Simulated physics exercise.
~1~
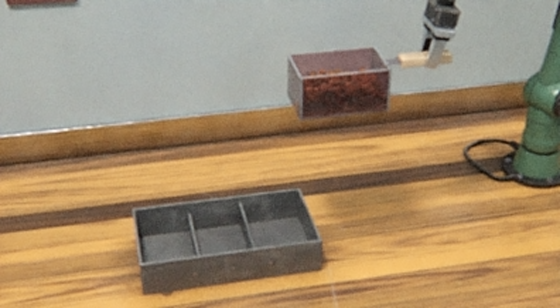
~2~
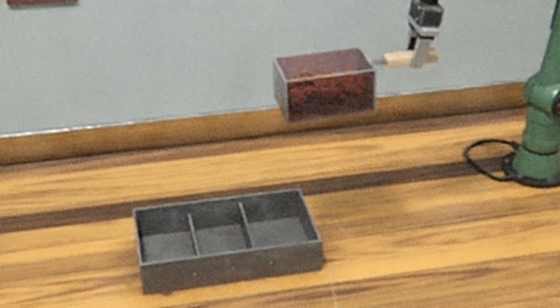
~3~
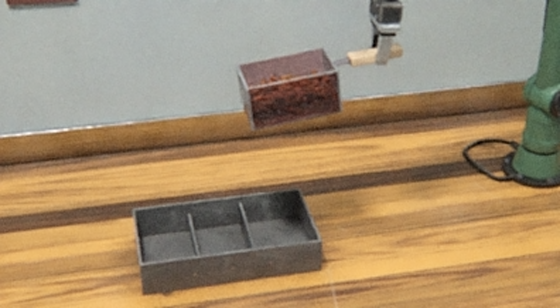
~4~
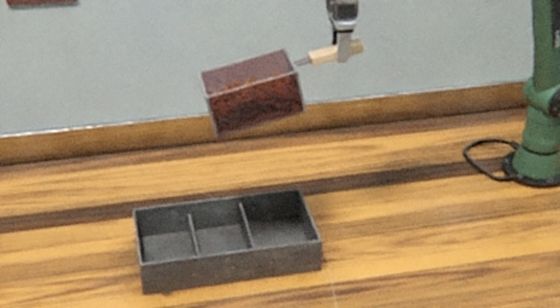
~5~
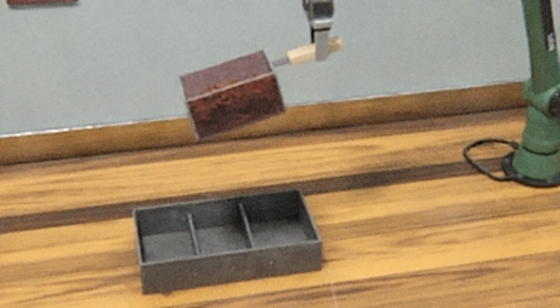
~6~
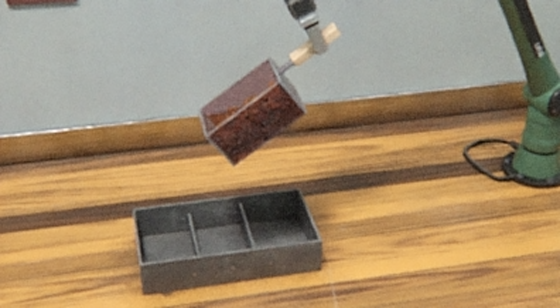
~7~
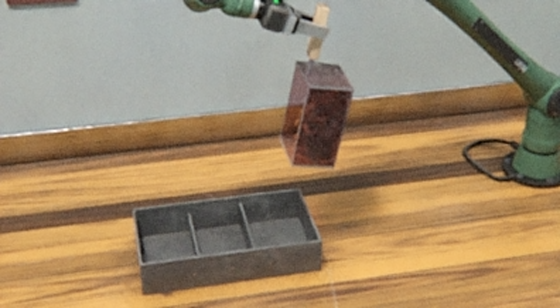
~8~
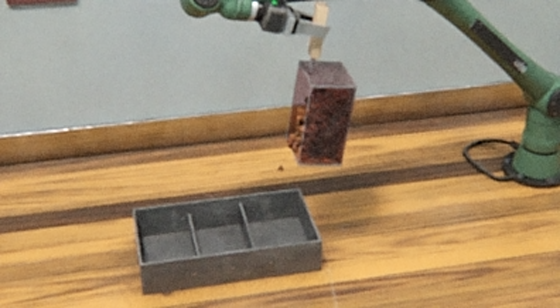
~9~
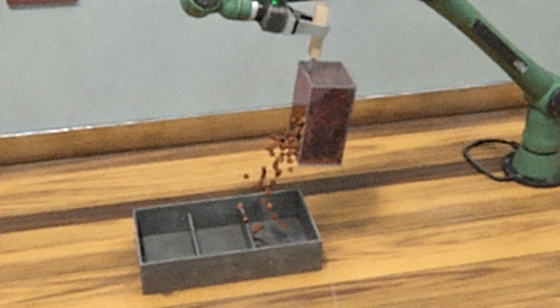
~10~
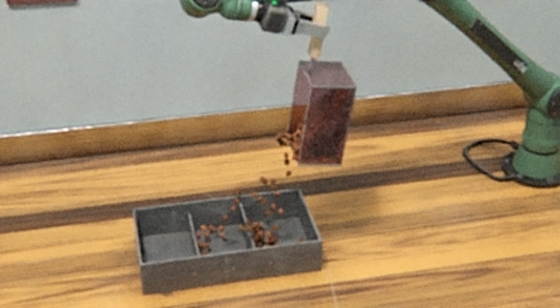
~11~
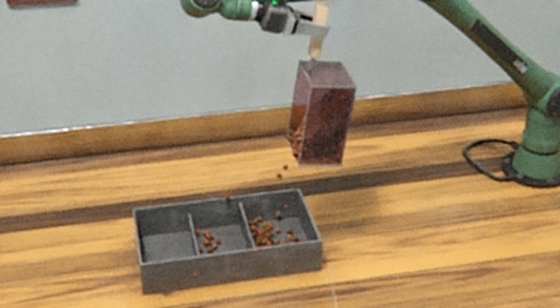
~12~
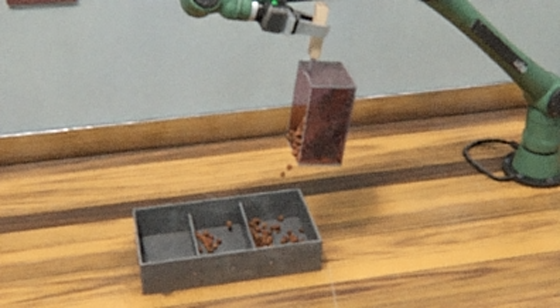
To begin with, a robot arm holds a clear-sided box of reddish-brown pellets by its handle above a wooden table, where a dark grey crate with three compartments sits. The arm carries the box left, tipping it slightly as it goes. It then swings the box back to the right while turning it steeply until it hangs almost upright. Pellets begin to trickle from its lower left side, then spill in a loose stream into the crate. The flow thins, leaving a scattered pile in the right compartment, a smaller one in the middle and the left one empty, as the box stays tilted above.
